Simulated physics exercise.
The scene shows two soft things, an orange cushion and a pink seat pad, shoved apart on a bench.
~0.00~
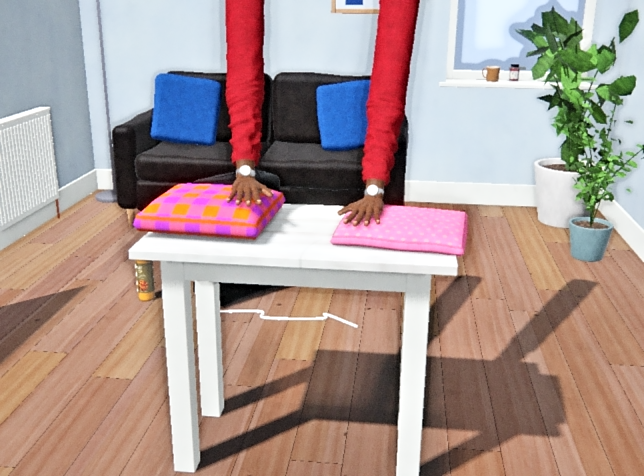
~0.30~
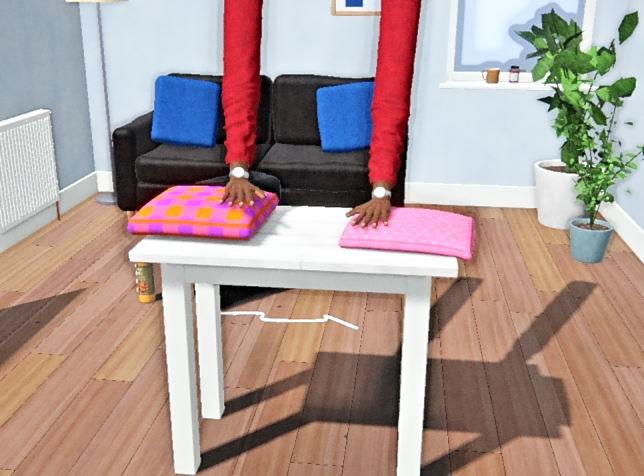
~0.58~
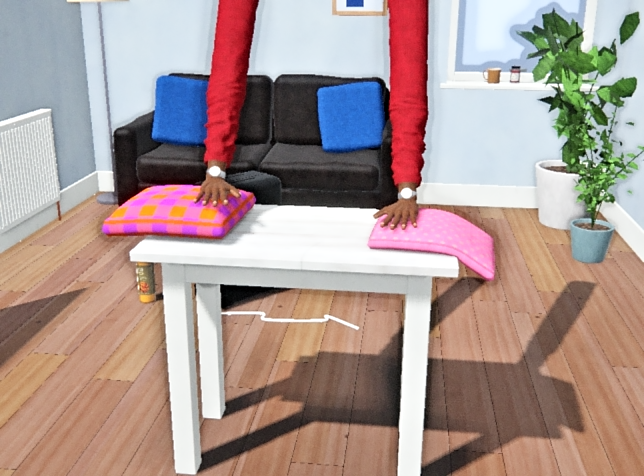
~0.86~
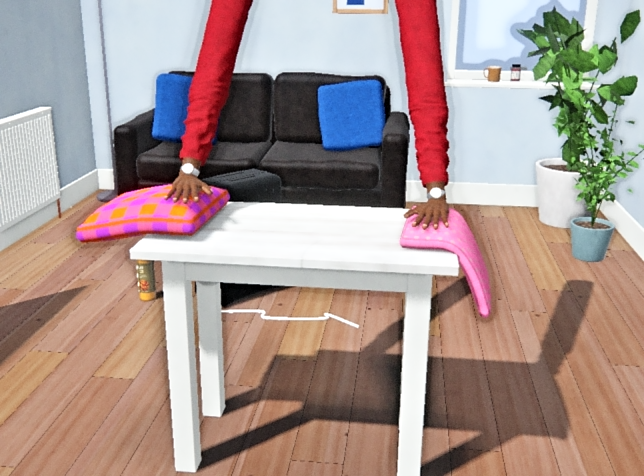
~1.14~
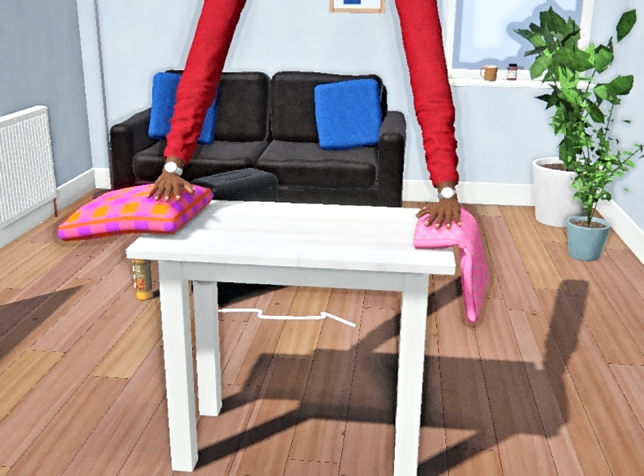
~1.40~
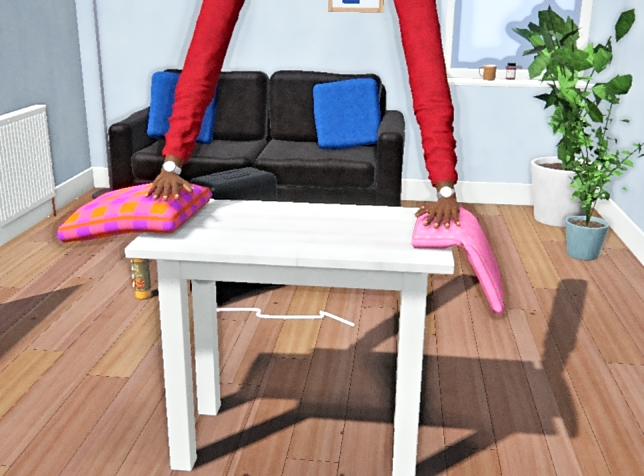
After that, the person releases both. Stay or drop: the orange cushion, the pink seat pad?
In the end I'd say the orange cushion ends up off it; I'd say the pink seat pad ends up off it.
Around 1.80 s, cushion falling near (125, 280); seat pad falling near (473, 362).
Around 2.08 s, cushion on the floor near (103, 402); seat pad on the floor near (497, 454).
Finally, cushion on the floor near (61, 410); seat pad on the floor near (501, 454). The orange cushion tips over and falls and the pink seat pad goes down.
